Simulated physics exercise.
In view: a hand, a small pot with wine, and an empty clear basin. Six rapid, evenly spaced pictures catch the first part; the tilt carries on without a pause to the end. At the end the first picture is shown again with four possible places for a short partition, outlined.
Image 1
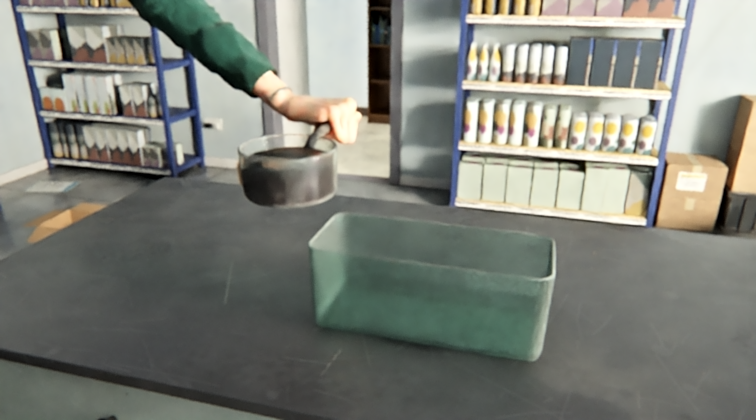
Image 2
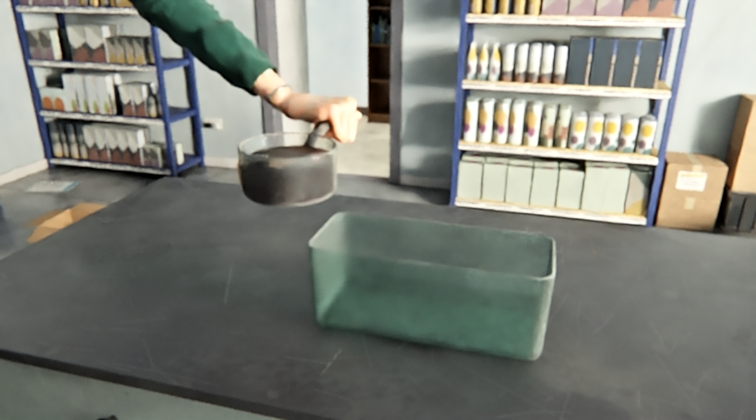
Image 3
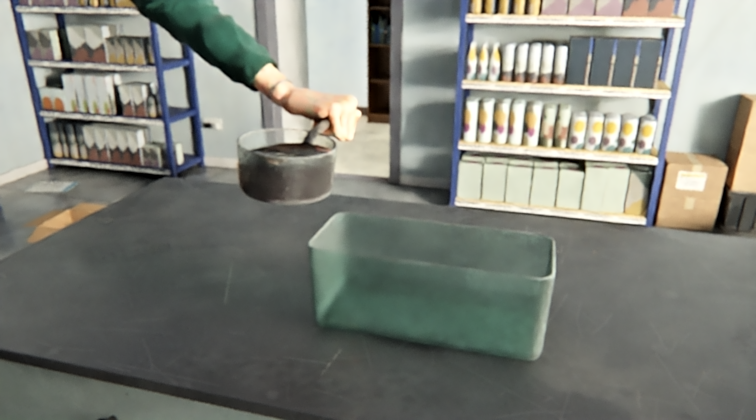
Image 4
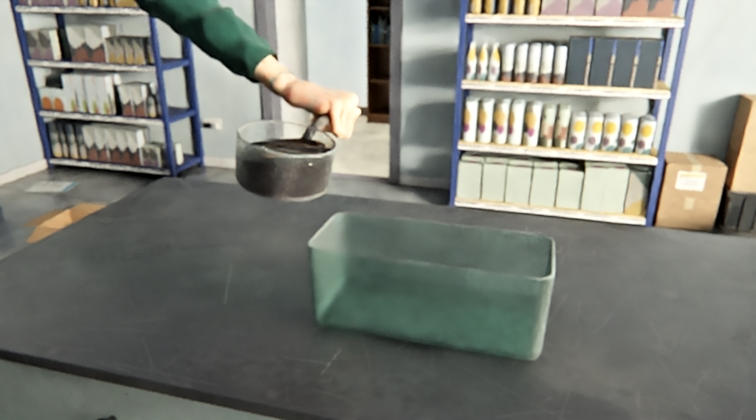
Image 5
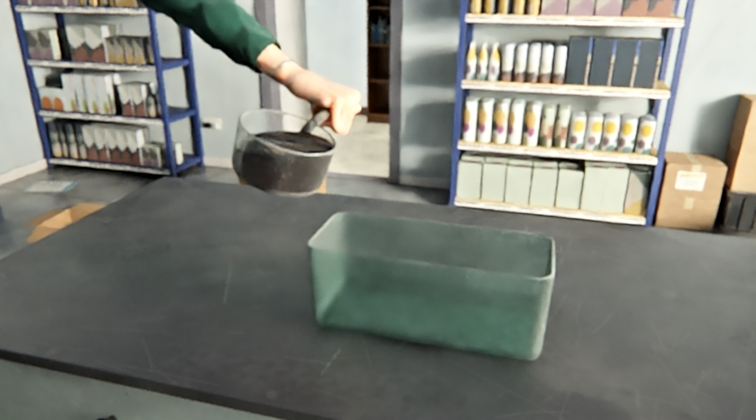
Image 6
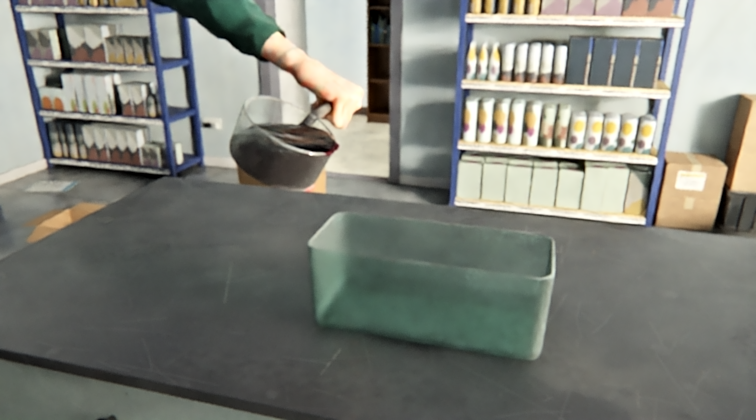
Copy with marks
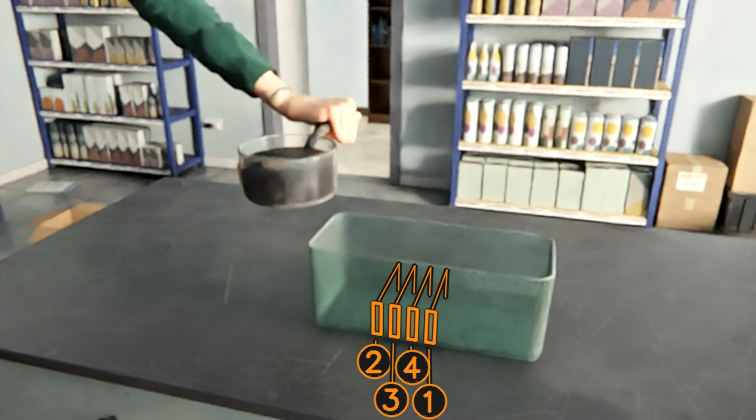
A hand tilts a small pot of dark wine until it reaches over the lip.
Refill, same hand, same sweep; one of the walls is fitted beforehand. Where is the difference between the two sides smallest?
Go for 3.
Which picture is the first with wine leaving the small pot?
In picture 6.
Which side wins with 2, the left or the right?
More ends on the right.
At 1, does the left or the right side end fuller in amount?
The left side.
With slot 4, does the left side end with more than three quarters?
Yes, it does.
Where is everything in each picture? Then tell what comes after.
The first frame shows upright, lip at (332, 150); basin from (315, 321) to (541, 358); nothing has left yet.
The second frame shows upright, lip at (332, 149); nothing has left yet.
The third frame shows tipped about 5°, lip at (332, 149); nothing has left yet.
The fourth frame shows tipped about 11°, lip at (332, 149); nothing has left yet.
The fifth frame shows tipped about 19°, lip at (332, 149); nothing has left yet.
The sixth frame shows tipped about 29°, lip at (332, 149); wine is over the lip, down to (332, 149).
On the marked copy, 1 at (428, 349); 2 at (375, 340); 3 at (393, 343); 4 at (410, 346).
Choosing 1, about 97 % ends left of the wall and 3 % right of it.
Choosing 2, about 14 % ends left of the wall and 85 % right of it.
Choosing 3, about 46 % ends left of the wall and 53 % right of it.
Choosing 4, about 84 % ends left of the wall and 15 % right of it.
